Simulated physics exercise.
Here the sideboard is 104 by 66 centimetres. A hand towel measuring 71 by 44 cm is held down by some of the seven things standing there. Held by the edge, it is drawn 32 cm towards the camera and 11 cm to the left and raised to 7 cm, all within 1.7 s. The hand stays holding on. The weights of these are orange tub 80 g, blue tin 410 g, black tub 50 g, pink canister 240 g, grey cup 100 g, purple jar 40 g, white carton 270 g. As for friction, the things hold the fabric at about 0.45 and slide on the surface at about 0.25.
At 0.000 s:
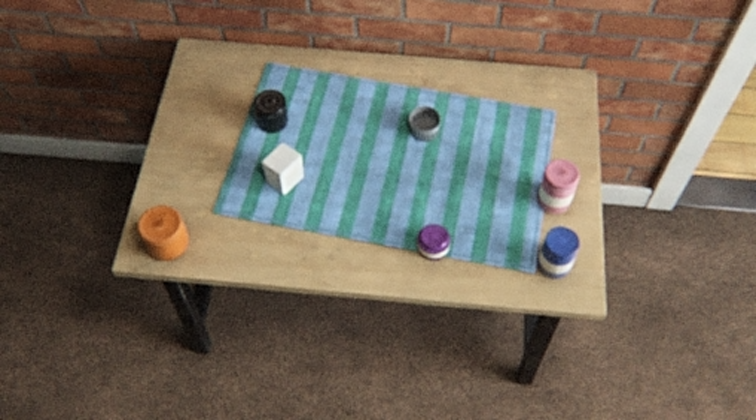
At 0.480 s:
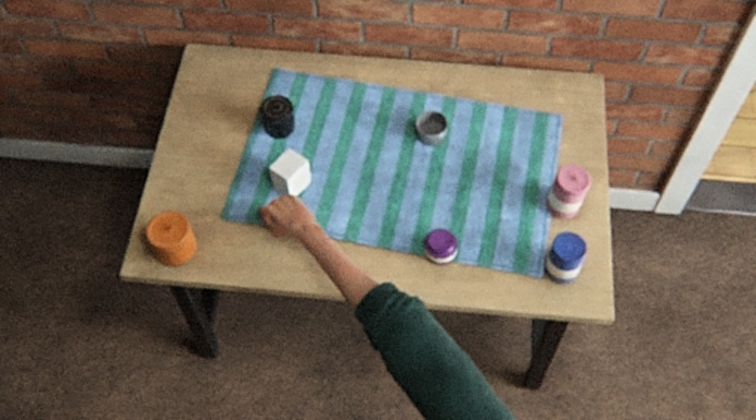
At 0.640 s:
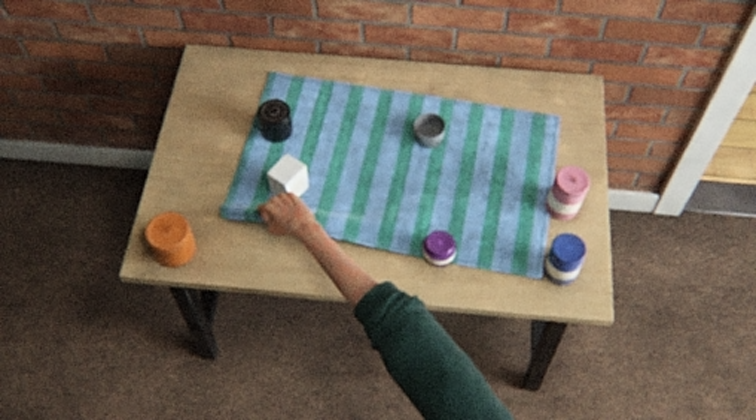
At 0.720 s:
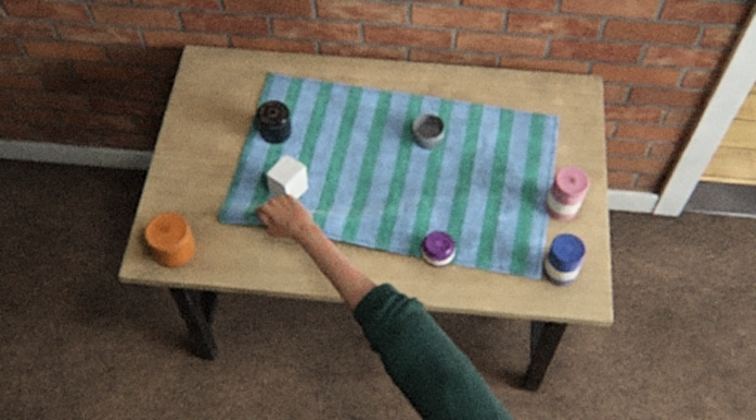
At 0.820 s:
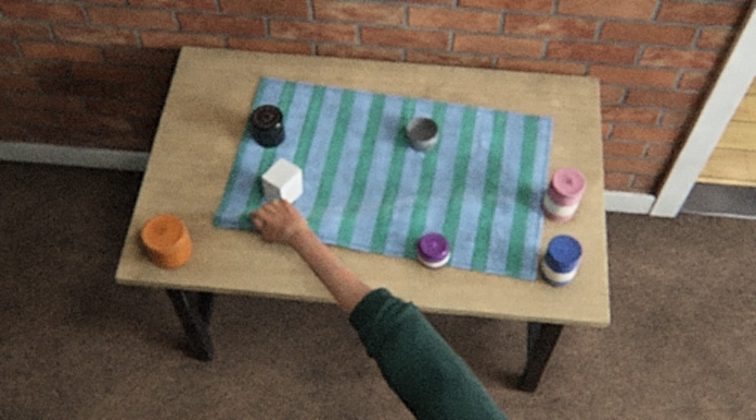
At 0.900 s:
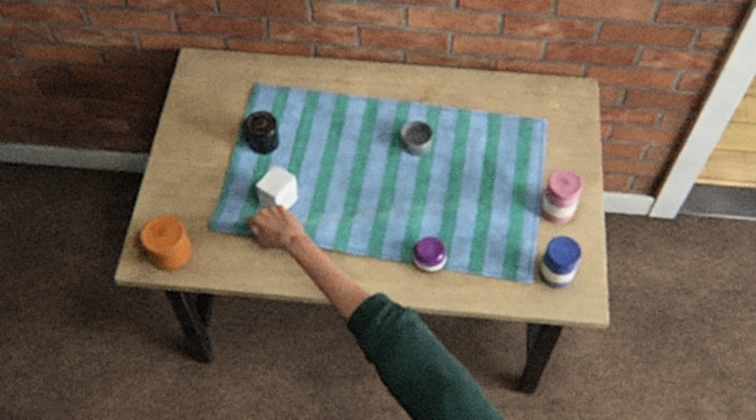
On a wooden table by a brick wall, a hand gripped a striped towel's near edge and tugged it slightly forward and left, the black, white, grey and purple things riding along.
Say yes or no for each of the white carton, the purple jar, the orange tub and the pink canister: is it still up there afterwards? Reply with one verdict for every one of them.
White carton - no; purple jar - no; orange tub - no; pink canister - yes.
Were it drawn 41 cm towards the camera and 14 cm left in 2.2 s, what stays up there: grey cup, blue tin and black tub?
So the grey cup comes down, the blue tin does not fall, and the black tub comes down.
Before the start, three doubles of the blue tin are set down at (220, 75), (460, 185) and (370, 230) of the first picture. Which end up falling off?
Log, listed order - kept / kept / lost.
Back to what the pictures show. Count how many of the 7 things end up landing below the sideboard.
In total, 5 of the things.
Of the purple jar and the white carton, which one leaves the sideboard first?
I'd pick the purple one.
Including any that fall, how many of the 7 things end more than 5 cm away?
My count is 5.
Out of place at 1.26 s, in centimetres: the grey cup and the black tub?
The grey cup is 10 cm out, the black tub 15 cm.
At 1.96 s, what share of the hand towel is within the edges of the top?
Roughly 65% of it.
By 1.3 s, 100 % of the hand towel is still over the top; white carton 13 cm off its start, purple jar 7 cm off its start, black tub 15 cm off its start.
By 1.6 s, 90 % of the hand towel is still over the top; white carton 24 cm off its start, purple jar 17 cm off its start, orange tub 4 cm off its start.
By 2.0 s, 65 % of the hand towel is still over the top; white carton 32 cm off its start at (214, 297), purple jar over the edge, orange tub 7 cm off its start at (128, 246).
By 2.3 s, 35 % of the hand towel is still over the top; white carton on its side, 37 cm off its start, purple jar over the edge, orange tub 12 cm off its start.
By 3.9 s, 0 % of the hand towel is still over the top; white carton over the edge, orange tub over the edge, purple jar over the edge, pink canister 0 cm off its start at (566, 183).
